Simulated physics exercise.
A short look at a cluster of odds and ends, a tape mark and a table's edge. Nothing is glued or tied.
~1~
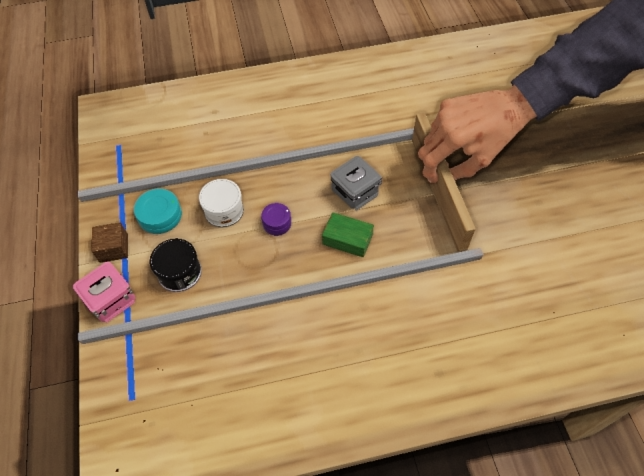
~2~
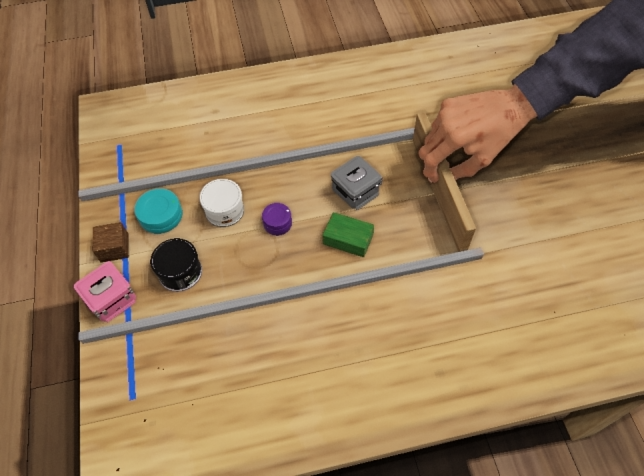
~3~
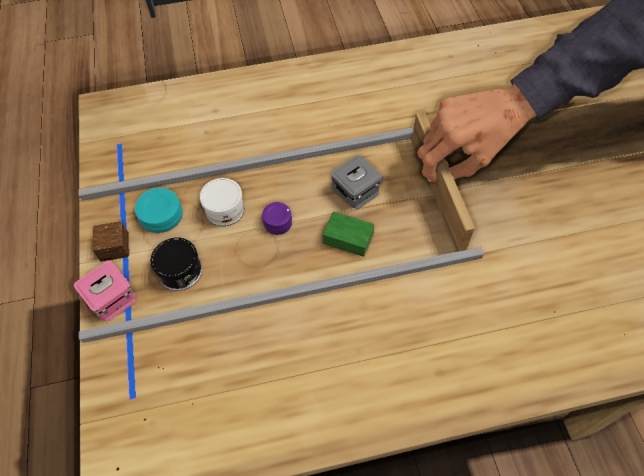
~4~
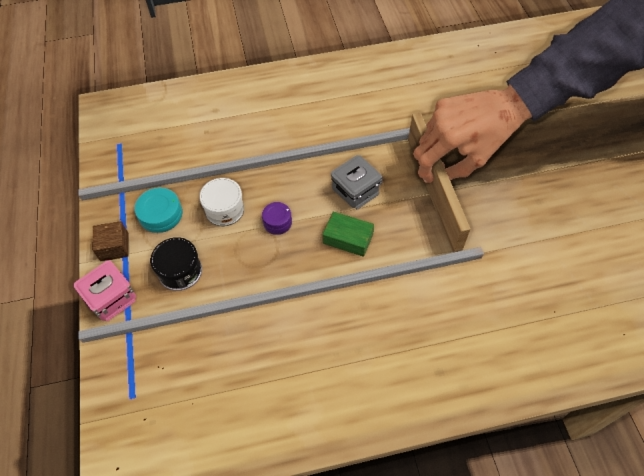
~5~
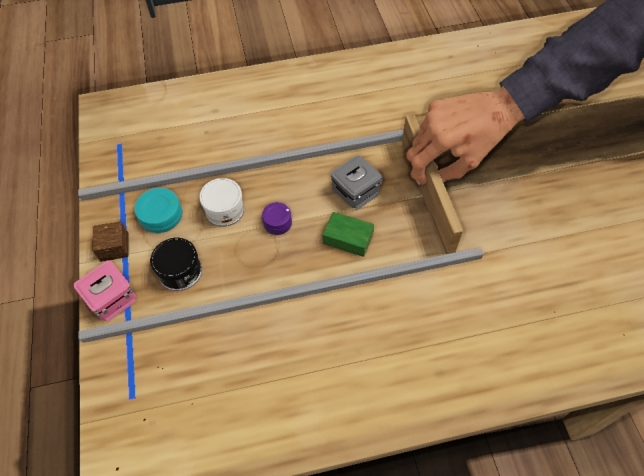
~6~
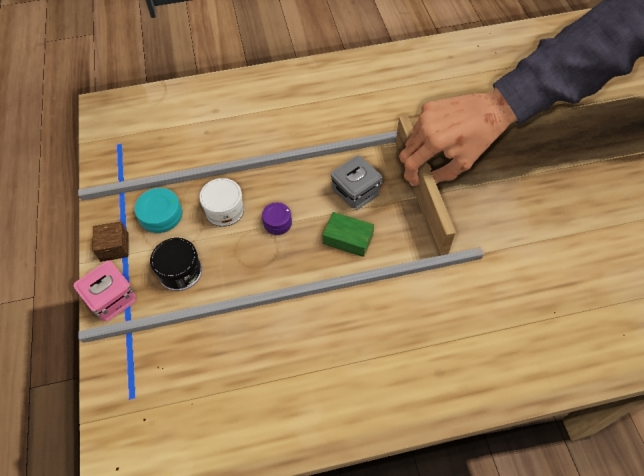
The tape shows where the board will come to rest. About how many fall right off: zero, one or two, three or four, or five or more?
Outcome: The number that fall off is five or more.
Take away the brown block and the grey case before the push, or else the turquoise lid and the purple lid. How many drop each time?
It would be 3 and 4.
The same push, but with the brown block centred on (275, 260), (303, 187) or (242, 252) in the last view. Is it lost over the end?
In turn it remains up; falls; comes down.
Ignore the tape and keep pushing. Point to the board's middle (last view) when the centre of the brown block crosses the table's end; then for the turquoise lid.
About (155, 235), and (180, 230) for the other.
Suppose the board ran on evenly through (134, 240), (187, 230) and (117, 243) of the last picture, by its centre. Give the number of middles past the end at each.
Place by place, 5, 0 and 5.
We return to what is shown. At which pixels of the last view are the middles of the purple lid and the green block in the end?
First (108, 256), then (101, 298).
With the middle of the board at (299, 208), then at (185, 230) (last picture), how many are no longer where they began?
3 and 8.
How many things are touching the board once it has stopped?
That makes 3.
Soon after, none off yet; pink case at rest near (106, 292); brown block at rest near (111, 242); turquoise lid at rest near (159, 210).
Then, none off yet; pink case at rest near (106, 292); brown block at rest near (111, 242); turquoise lid moving near (148, 212).
Further on, none off yet; pink case tipped a little near (65, 308); brown block moved about its own width near (94, 252); turquoise lid moved well along near (73, 216).
At rest, the number that fall off is five or more; fallen, white pot, black tin, turquoise lid, brown block and pink case.
